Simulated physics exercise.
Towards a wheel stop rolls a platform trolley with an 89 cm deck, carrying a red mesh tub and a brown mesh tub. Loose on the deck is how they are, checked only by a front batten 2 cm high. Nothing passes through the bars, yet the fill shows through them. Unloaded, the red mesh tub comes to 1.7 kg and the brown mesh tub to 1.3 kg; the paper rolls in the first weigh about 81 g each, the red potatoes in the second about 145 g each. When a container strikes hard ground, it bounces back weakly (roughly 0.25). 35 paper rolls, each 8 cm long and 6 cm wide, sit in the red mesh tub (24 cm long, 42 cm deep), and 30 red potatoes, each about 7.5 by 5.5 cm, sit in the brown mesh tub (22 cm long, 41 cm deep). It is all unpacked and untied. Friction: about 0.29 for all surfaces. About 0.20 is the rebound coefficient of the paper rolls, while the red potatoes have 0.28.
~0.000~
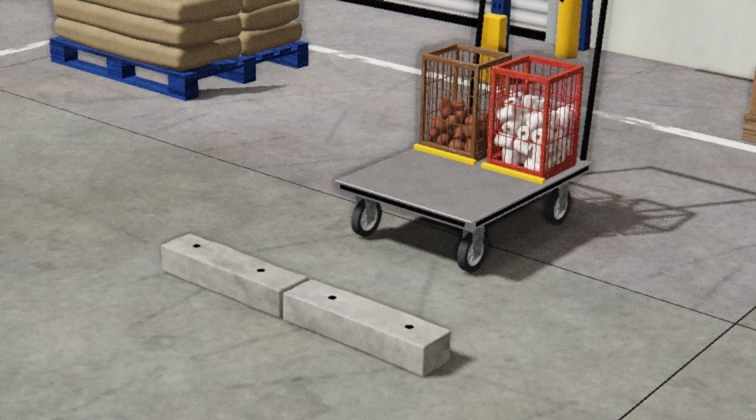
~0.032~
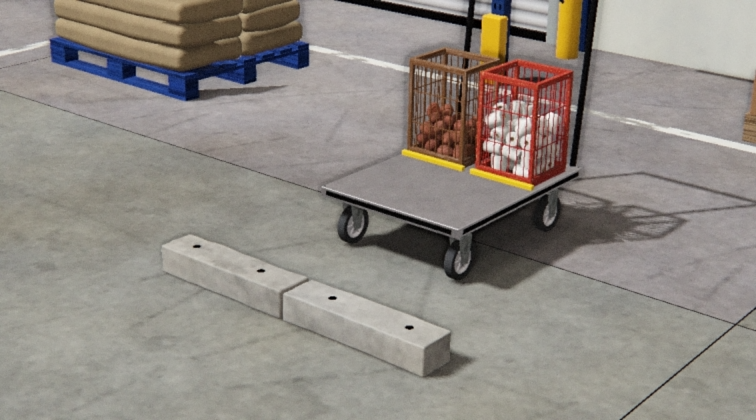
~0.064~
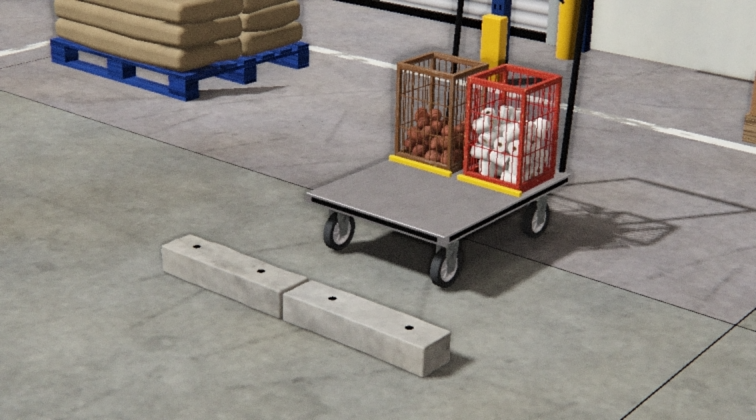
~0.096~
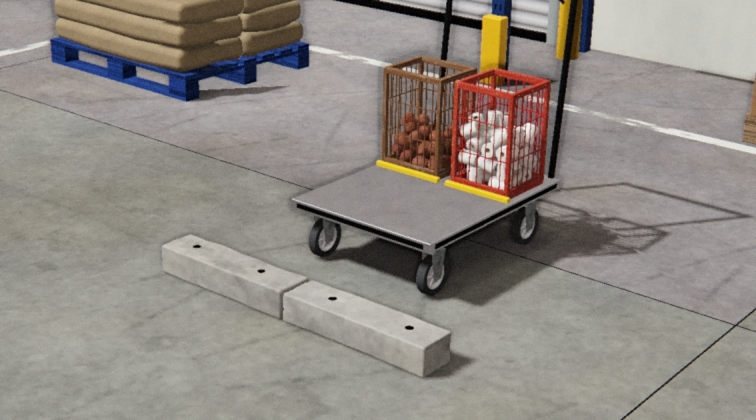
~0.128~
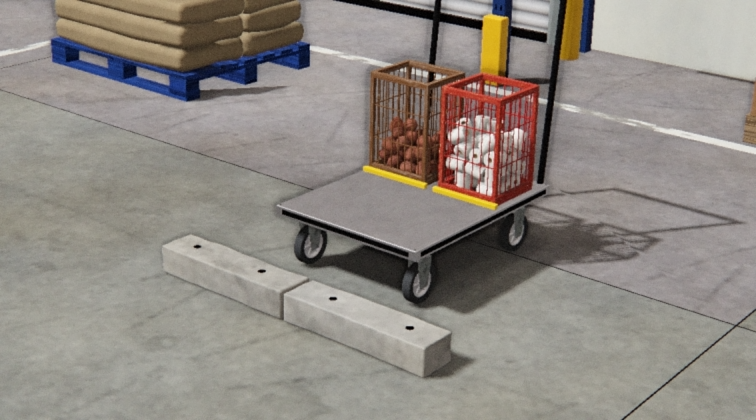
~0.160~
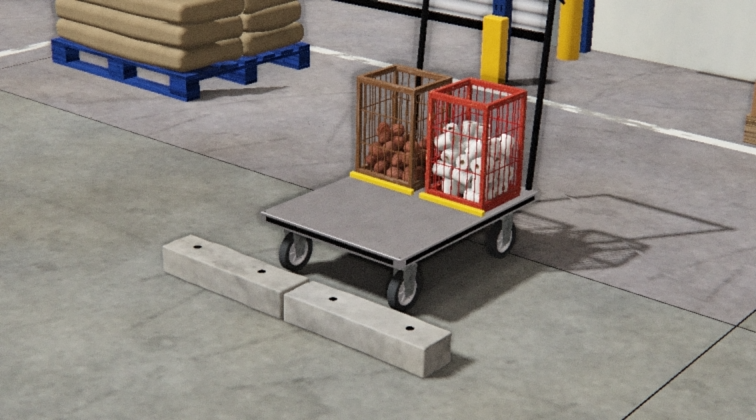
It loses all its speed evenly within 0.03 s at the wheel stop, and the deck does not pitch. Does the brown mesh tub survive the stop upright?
It won't stay up.
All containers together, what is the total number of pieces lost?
About 25 pieces.
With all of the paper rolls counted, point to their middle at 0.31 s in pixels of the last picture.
In the last view, the centre sits near (435, 165).
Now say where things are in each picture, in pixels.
In the first frame (each is followed by its nearest rim corner in this view), brown mesh tub, (479, 65); red mesh tub, (550, 79); 56 cm short of the stop; none out.
Brown mesh tub, (467, 70); red mesh tub, (538, 84); 47 cm short of the stop, in the second frame.
Brown mesh tub, (454, 75); red mesh tub, (526, 89); 39 cm short of the stop, in the third frame.
Brown mesh tub, (442, 79); red mesh tub, (514, 94); 30 cm short of the stop, in the fourth frame.
Brown mesh tub, (429, 84); red mesh tub, (501, 99); 21 cm short of the stop, in the fifth frame.
Brown mesh tub, (415, 89); red mesh tub, (488, 105); 12 cm short of the stop; none out, in the sixth frame.
After 0.19 s, it starts to lose speed.
After 0.31 s, the red mesh tub leans 36° with 0 of 35 out and the brown mesh tub leans 33° with 0 of 30 out.
After 0.49 s, the red mesh tub is down with 0 of 35 out and the brown mesh tub is down with 0 of 30 out.
After 0.79 s, the red mesh tub is down with 12 of 35 out and the brown mesh tub is down with 2 of 30 out.
Outcome (at 1.37 s), the red mesh tub is down with 16 of 35 out and the brown mesh tub is down with 10 of 30 out. Greatest lean of the brown mesh tub, 94°.
